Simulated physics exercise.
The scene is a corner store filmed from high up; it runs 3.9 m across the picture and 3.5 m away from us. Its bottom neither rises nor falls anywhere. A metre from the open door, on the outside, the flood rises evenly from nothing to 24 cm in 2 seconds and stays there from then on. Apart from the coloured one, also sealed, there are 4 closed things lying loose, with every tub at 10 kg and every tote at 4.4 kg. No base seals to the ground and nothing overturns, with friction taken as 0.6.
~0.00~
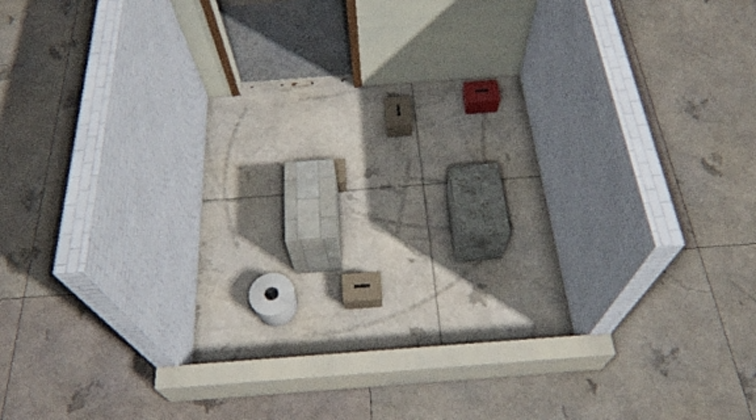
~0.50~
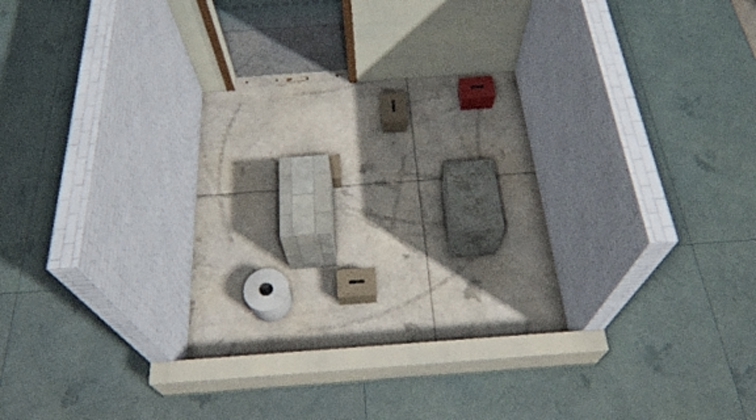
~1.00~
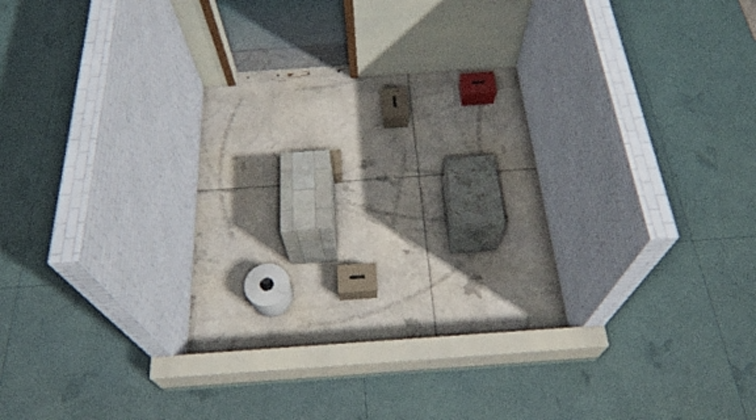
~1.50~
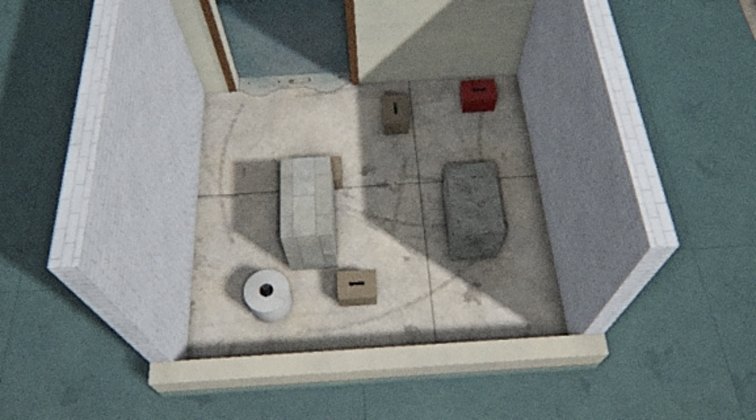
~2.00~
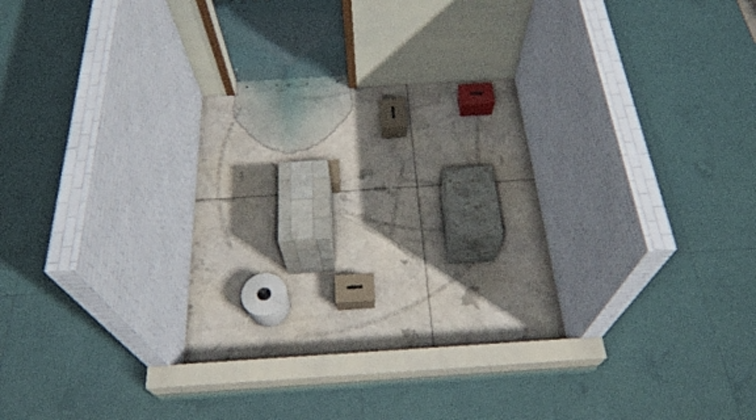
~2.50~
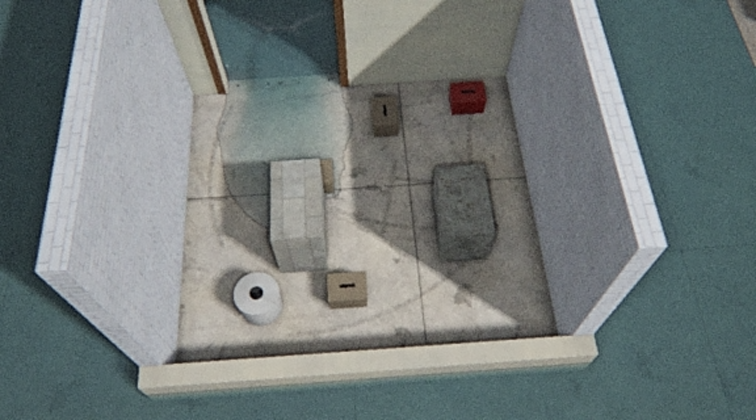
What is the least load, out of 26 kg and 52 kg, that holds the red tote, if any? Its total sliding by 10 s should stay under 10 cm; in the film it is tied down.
Just the heavier is sufficient.
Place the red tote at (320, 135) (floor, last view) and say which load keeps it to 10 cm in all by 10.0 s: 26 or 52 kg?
So heavier weight required.
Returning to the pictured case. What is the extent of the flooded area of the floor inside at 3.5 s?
I'd put it close to 6.5 m2.
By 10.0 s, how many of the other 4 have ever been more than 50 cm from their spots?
4.
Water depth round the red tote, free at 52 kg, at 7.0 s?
Around 3 cm.
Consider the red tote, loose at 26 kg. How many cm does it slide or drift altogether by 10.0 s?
Total path: Approx. 30 cm.
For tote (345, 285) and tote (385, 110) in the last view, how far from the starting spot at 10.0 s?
The first is 60 cm from its start, the second 50 cm.
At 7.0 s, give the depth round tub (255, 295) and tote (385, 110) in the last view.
Some 11 cm at the first, some 2 cm at the second.
After 3.5 s the red tote would be 0 cm from its start with 26 kg and 0 cm from its start with 52 kg; 0 cm of water round it then.
After 4.5 s the red tote would be 0 cm from its start with 26 kg and 0 cm from its start with 52 kg; 0 cm of water round it then.
After 7.0 s the red tote would be 0 cm from its start with 26 kg and 0 cm from its start with 52 kg; 3 cm of water round it then.
After 10.0 s the red tote would be 31 cm from its start with 26 kg and 0 cm from its start with 52 kg; 15 cm of water round it then.
